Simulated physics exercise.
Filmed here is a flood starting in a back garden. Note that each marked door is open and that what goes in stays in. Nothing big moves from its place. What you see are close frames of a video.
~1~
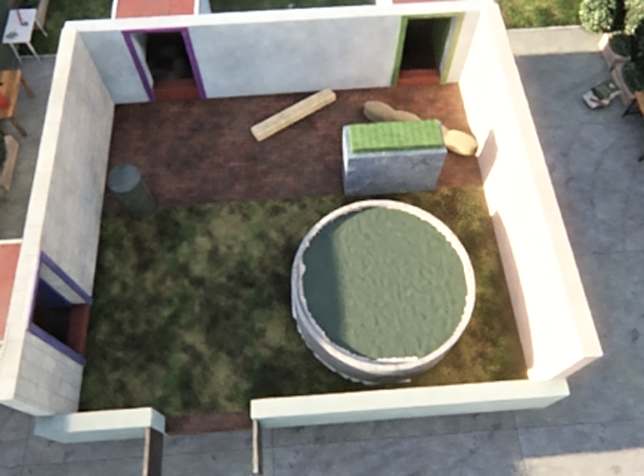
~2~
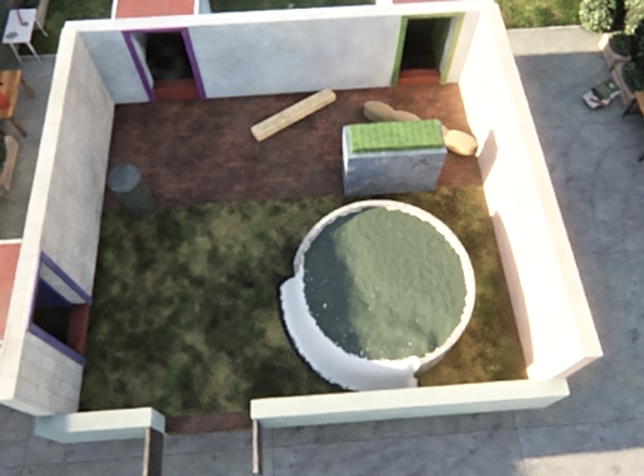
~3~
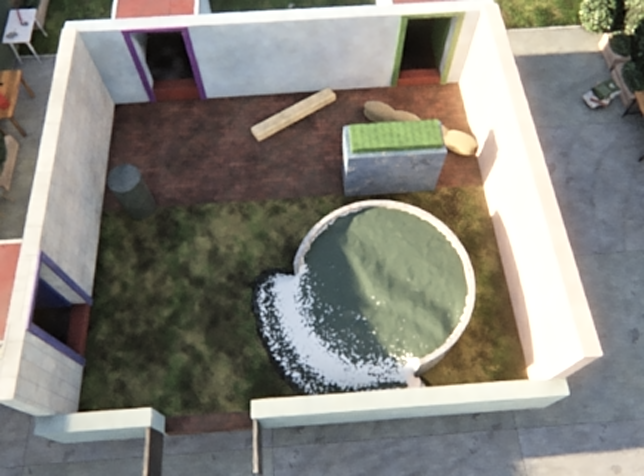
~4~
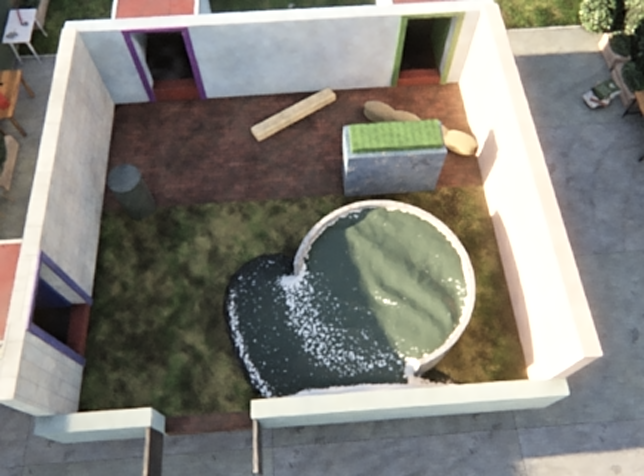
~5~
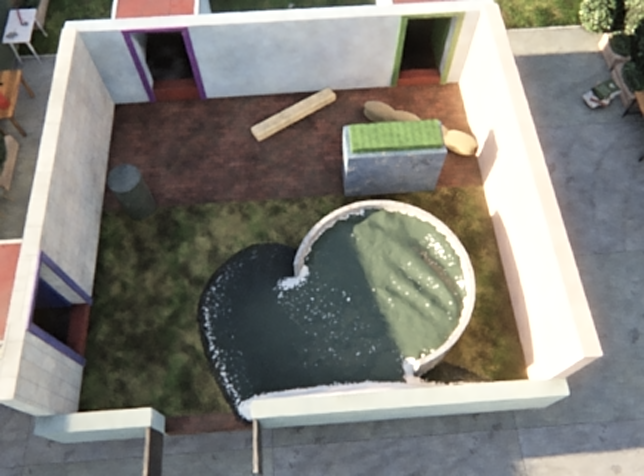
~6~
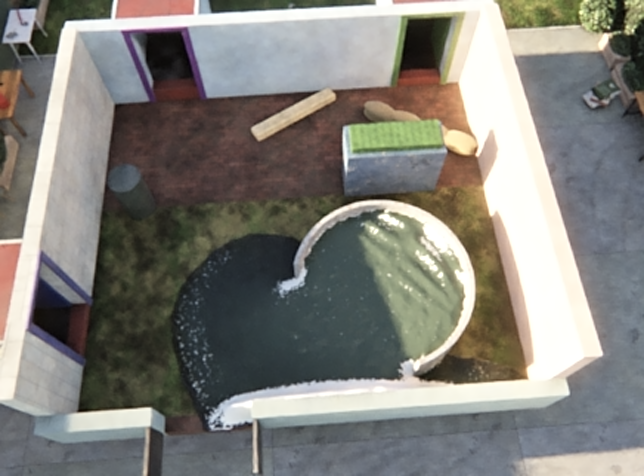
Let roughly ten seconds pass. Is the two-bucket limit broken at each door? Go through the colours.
Result: The purple door will respect the limit, the green door will respect the limit, the blue door will break the limit.
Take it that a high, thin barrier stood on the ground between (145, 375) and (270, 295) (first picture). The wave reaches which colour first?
That would be the blue door.
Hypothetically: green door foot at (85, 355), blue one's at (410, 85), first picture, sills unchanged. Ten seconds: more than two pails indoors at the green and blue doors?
Well, the green door tops the limit, and the blue door comes up short too.
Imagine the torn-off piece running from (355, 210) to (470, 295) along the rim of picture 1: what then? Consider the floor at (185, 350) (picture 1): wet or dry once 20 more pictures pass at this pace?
That spot ends up spared.
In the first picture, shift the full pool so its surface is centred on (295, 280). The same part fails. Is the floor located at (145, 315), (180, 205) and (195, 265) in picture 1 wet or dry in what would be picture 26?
First one gets inundated, next one gets inundated, last one gets inundated.
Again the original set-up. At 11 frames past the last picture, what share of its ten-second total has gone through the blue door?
Near 15 in a hundred.
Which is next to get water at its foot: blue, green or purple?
Answer: The blue one.
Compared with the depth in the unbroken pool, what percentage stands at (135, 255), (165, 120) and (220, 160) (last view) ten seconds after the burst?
Around 12, 14 and 14 percent, in that order.
A moment on, water covers 35 % of the floor; the purple door not reached, the green door not reached, the blue door not reached.
Next, water covers 40 % of the floor; the purple door not reached, the green door not reached, the blue door over two buckets in.
Then, water covers 55 % of the floor; the purple door not reached, the green door not reached, the blue door far over two buckets in.
Later, water covers 90 % of the floor; the purple door wet at the sill, nothing in, the green door not reached, the blue door far over two buckets in.
In the end, water covers 95 % of the floor; the purple door wet at the sill, nothing in, the green door wet at the sill, nothing in, the blue door far over two buckets in.
